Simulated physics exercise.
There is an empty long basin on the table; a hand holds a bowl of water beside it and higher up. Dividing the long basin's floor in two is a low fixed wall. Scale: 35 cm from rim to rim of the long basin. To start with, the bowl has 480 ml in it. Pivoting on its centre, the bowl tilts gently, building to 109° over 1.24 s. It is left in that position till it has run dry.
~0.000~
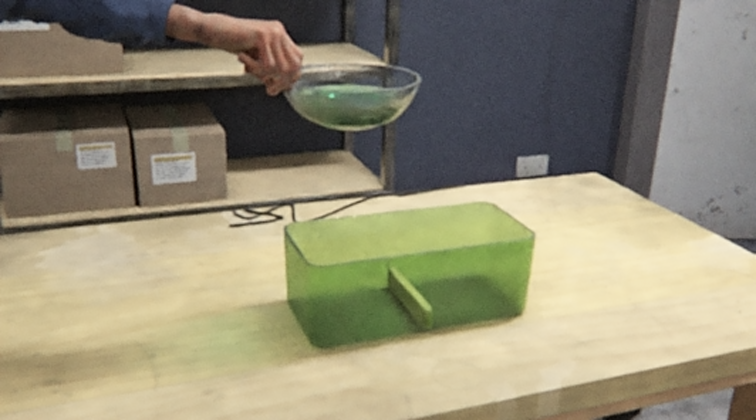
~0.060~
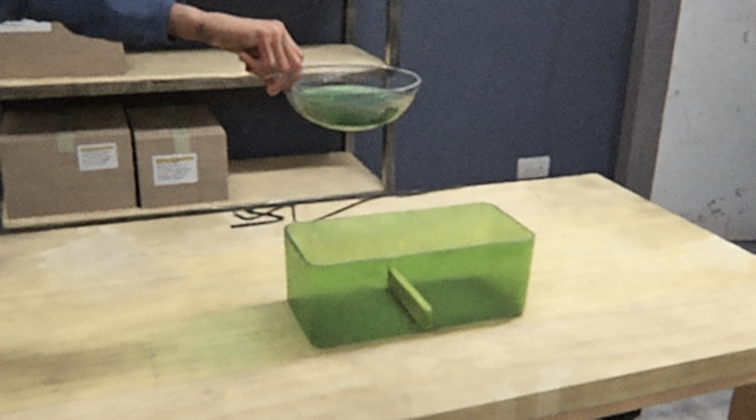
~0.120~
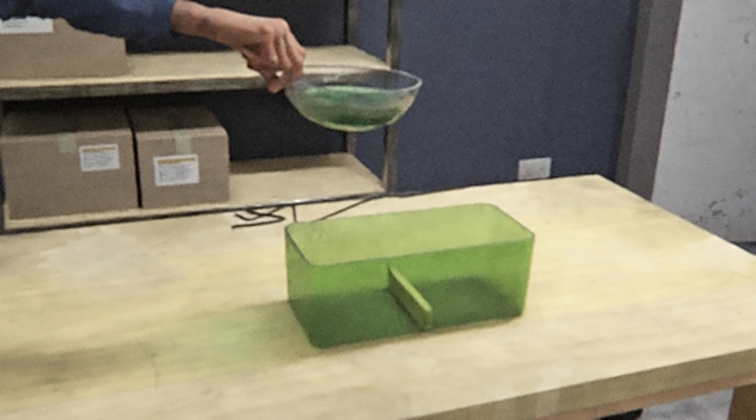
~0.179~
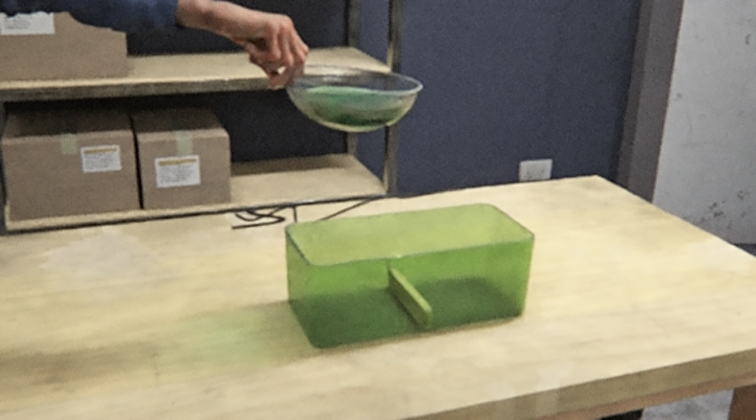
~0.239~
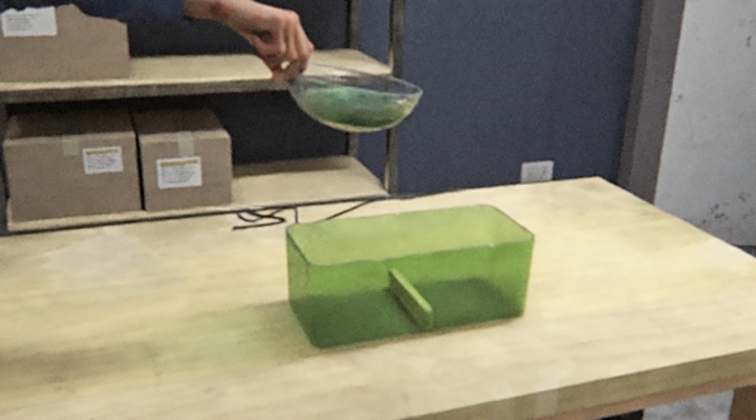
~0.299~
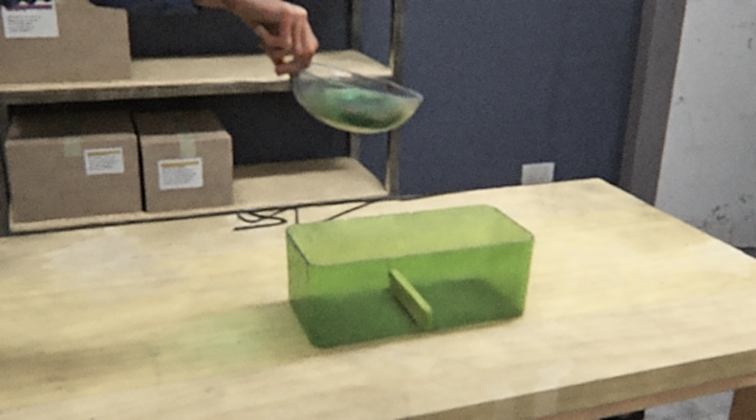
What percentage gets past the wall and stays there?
About 81 per cent.
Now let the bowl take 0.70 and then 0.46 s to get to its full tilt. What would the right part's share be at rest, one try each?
Some 75 and 65 per cent, in that order.
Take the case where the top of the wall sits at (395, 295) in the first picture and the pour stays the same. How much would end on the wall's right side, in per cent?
With the wall placed like that, close to 90 per cent.
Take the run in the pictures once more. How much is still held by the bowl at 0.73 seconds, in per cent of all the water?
Roughly 28 per cent.
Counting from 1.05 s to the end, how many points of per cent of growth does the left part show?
That is roughly 2 in a hundred of the whole.
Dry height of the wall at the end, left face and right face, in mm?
For the left, around 30 mm; for the right, around 18 mm.
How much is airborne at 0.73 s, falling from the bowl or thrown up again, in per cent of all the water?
It comes to roughly 48 per cent.
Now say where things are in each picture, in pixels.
Tilt 0°; pouring edge (414, 75); surface from (292, 100) to (403, 93); the long basin's rim runs from (295, 246) to (513, 219); the wall's top is at (409, 288), in the first picture.
Tilt 1°; pouring edge (414, 76); surface from (292, 101) to (403, 95), in the second picture.
Tilt 2°; pouring edge (415, 79); surface from (293, 100) to (403, 96), in the third picture.
Tilt 6°; pouring edge (415, 83); surface from (295, 100) to (403, 98), in the fourth picture.
Tilt 10°; pouring edge (416, 88); surface from (297, 99) to (406, 100), in the fifth picture.
Tilt 15°; pouring edge (416, 95); surface from (300, 100) to (408, 101), in the sixth picture.
Then, 0.73 s in, the tilt is 70° and 27 per cent is still to pour, 0 is left of the wall and 25 right of it.
Then, 1.05 s in, the tilt is 103° and 0 per cent is still to pour, 15 is left of the wall and 81 right of it.
Then, 1.38 s in, the tilt is 109° and 0 per cent is still to pour, 17 is left of the wall and 81 right of it.
Then, 1.74 s in, the tilt is 109° and 0 per cent is still to pour, 17 is left of the wall and 81 right of it.
Finally, 17 per cent lies left of the wall, 81 right of it and 2 outside.
